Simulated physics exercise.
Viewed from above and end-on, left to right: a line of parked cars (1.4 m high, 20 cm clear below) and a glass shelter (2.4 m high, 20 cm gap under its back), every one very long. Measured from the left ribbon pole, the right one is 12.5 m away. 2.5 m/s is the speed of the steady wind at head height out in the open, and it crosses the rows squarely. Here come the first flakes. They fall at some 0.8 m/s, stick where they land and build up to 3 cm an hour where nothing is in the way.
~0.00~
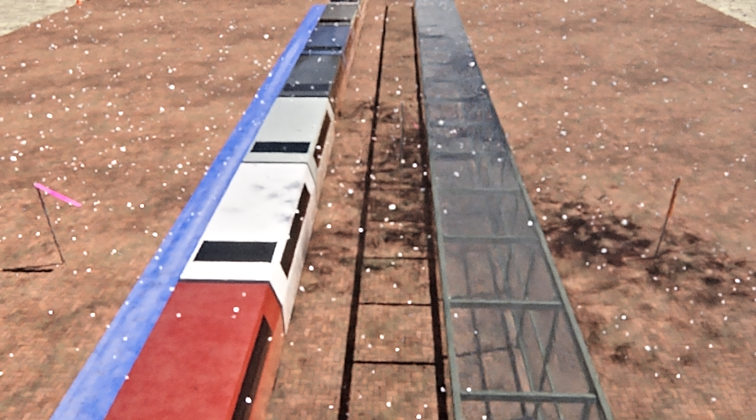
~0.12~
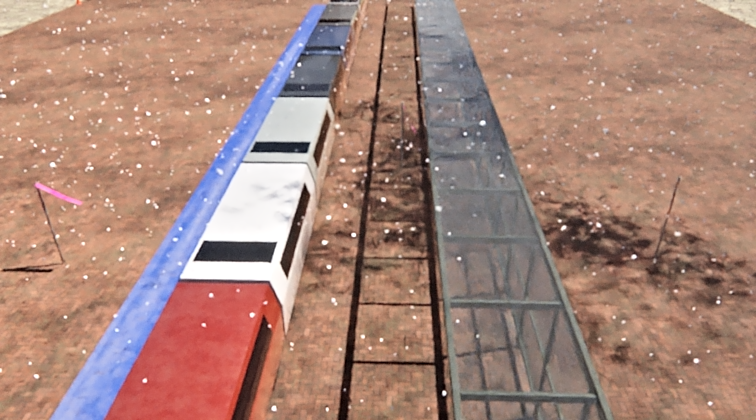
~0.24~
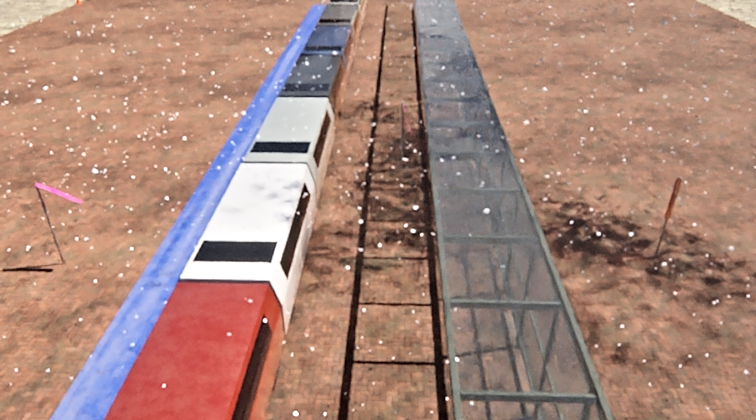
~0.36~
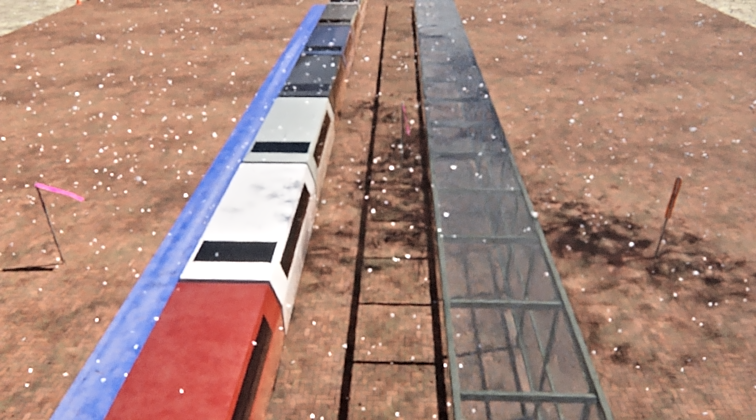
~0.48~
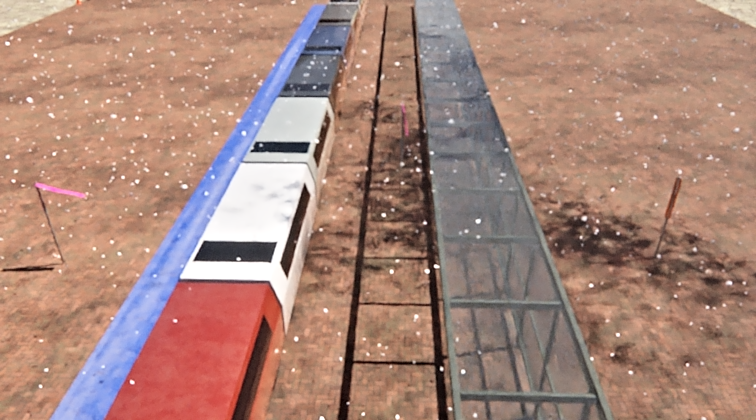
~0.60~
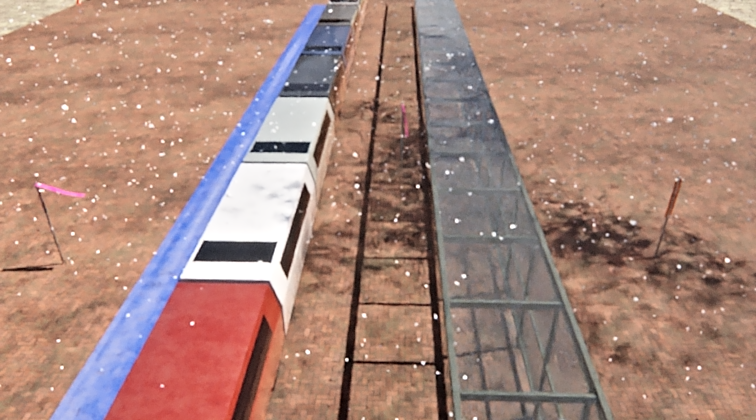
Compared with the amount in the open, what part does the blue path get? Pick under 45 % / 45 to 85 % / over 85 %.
The blue path gets over 85 % of the open amount.
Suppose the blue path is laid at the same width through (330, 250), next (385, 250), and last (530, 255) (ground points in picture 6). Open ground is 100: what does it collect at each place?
Roughly 80 per cent, 90 per cent and 90 per cent in that order.
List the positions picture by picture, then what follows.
The left ribbon ends at (81, 206), leaning 60 degrees to the right, in the first frame.
The blue one passes (183, 247), in the second frame.
Above the rows the flakes slant 80 degrees from upright, towards the right and the top of the glass shelter crosses (463, 121), in the third frame.
The left ribbon ends at (83, 200), leaning 70 degrees to the right and the blue one passes (215, 191), in the fourth frame.
The right ribbon ends at (667, 218), hanging almost straight and above the rows the flakes slant 80 degrees from upright, towards the right, in the fifth frame.
The inner ribbon ends at (407, 136), hanging almost straight and the top of the glass shelter crosses (463, 121), in the sixth frame.
In 10 minutes the blue path collects 5 mm against 5 mm in the open.
In 30 minutes the blue path collects 15 mm against 15 mm in the open.
In 60 minutes the blue path collects 31 mm against 30 mm in the open, so the blue path has 102 % of the open amount; the left half of it has 103 %, the right half 100 %.
